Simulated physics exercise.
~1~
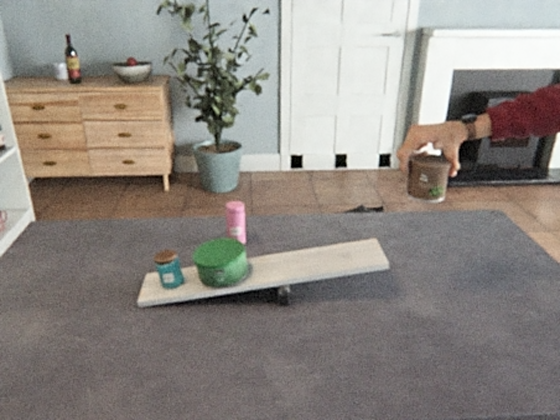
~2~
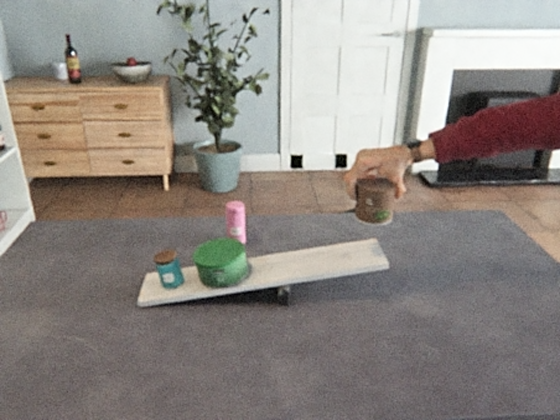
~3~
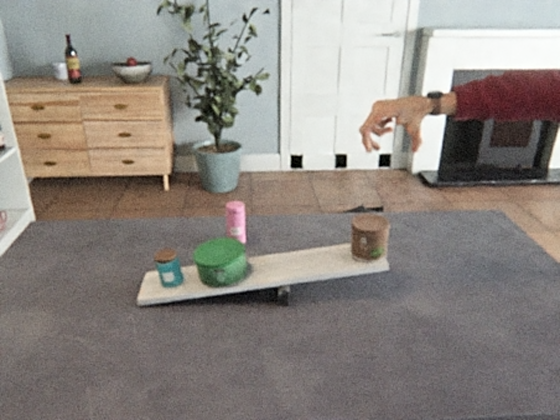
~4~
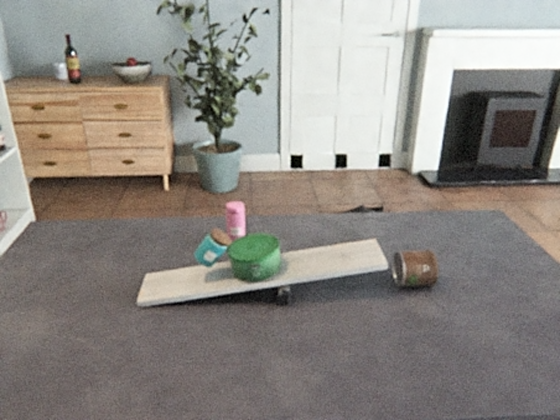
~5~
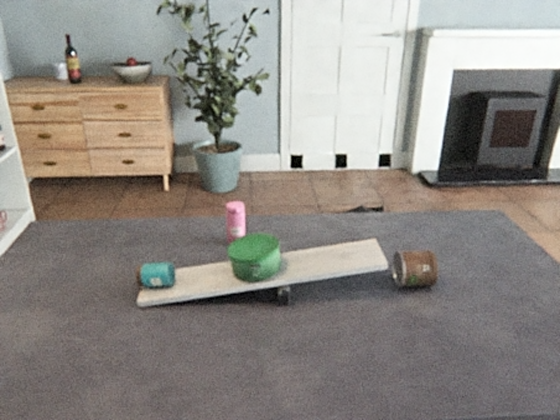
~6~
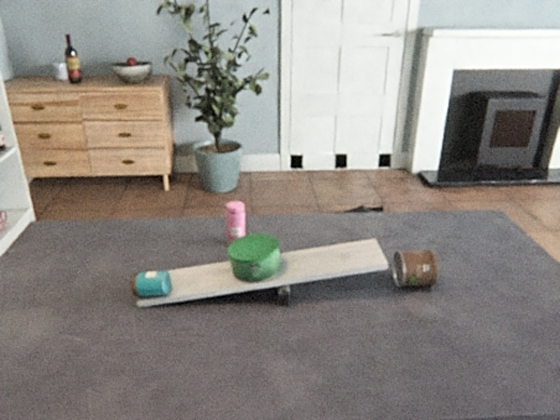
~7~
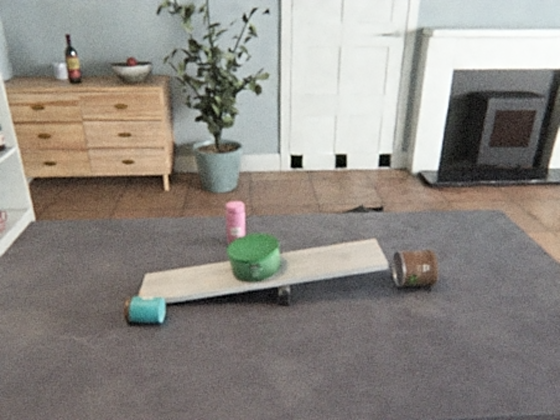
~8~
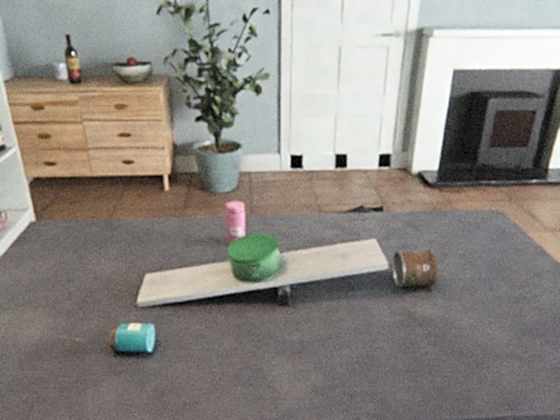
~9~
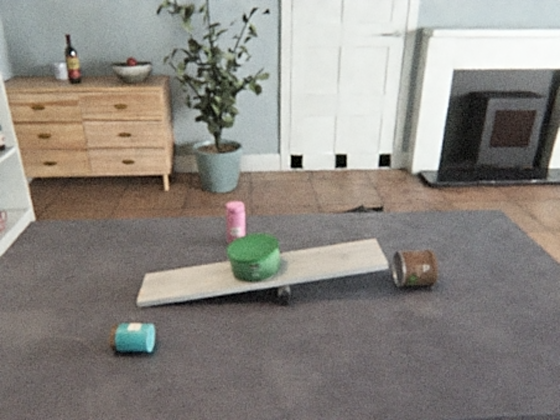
A brown tin placed on the plank tumbles off right, and the turquoise shaker rolls off left.
